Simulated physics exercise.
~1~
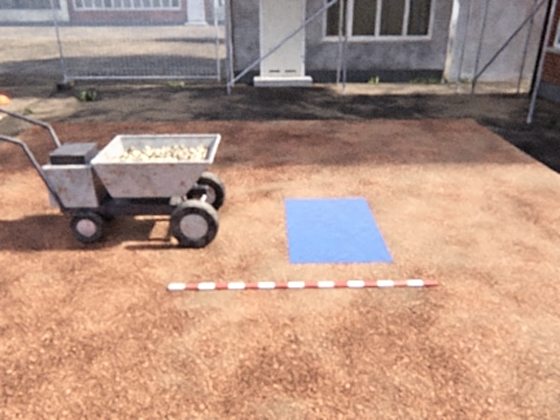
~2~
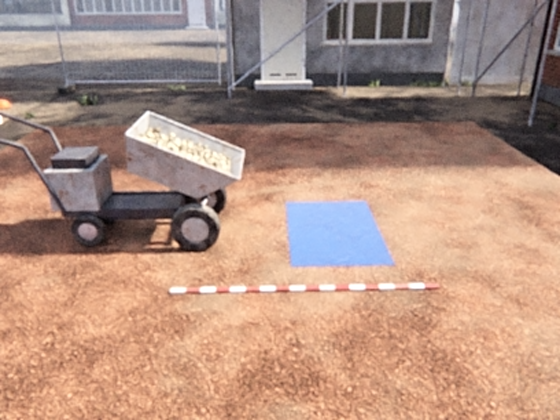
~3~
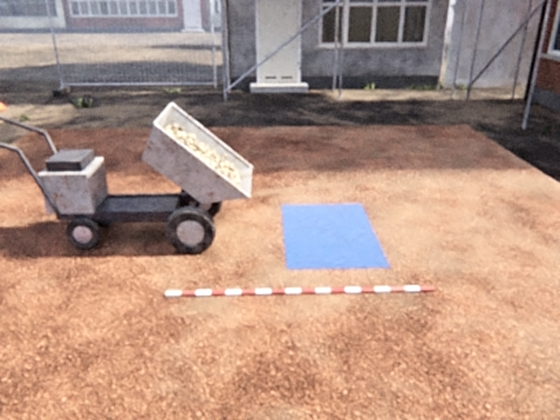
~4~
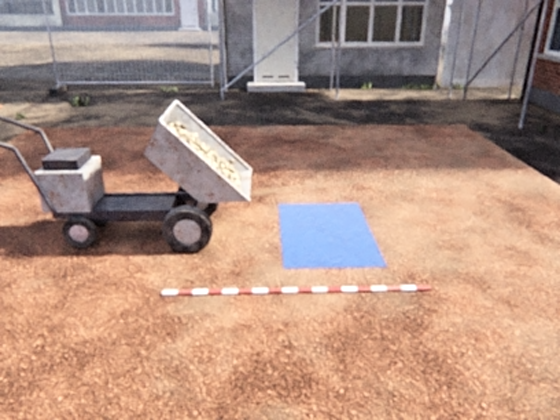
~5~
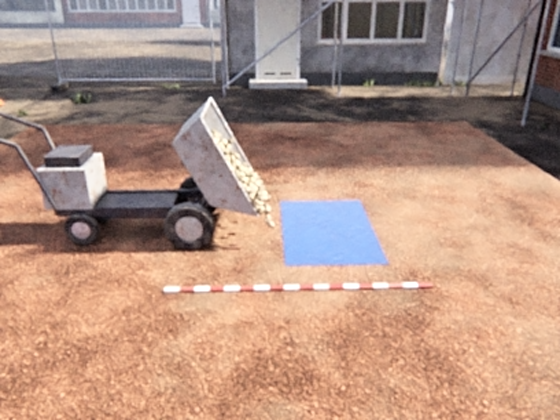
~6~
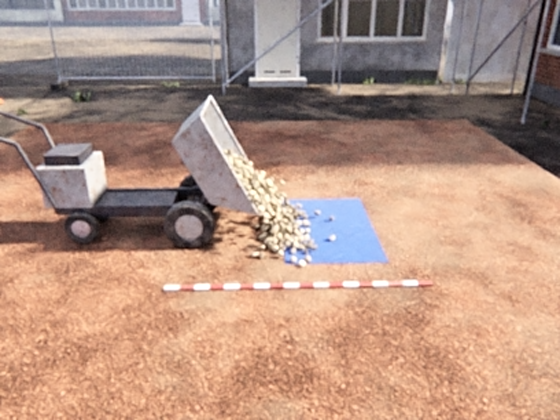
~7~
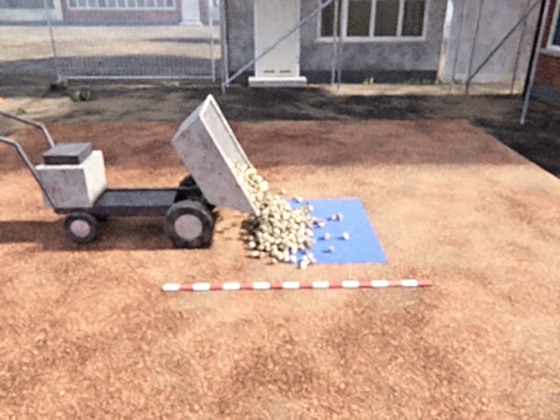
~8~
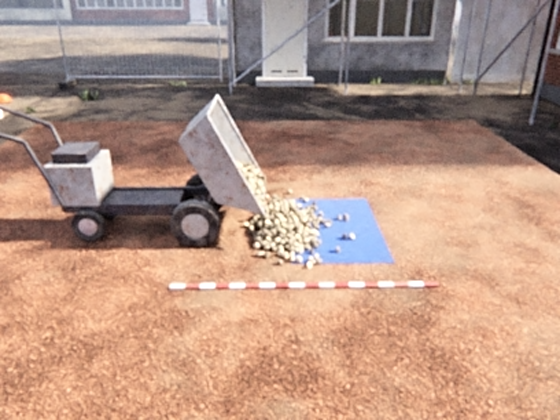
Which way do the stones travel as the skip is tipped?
The stones move to the right, sliding down out of the skip towards the blue sheet.
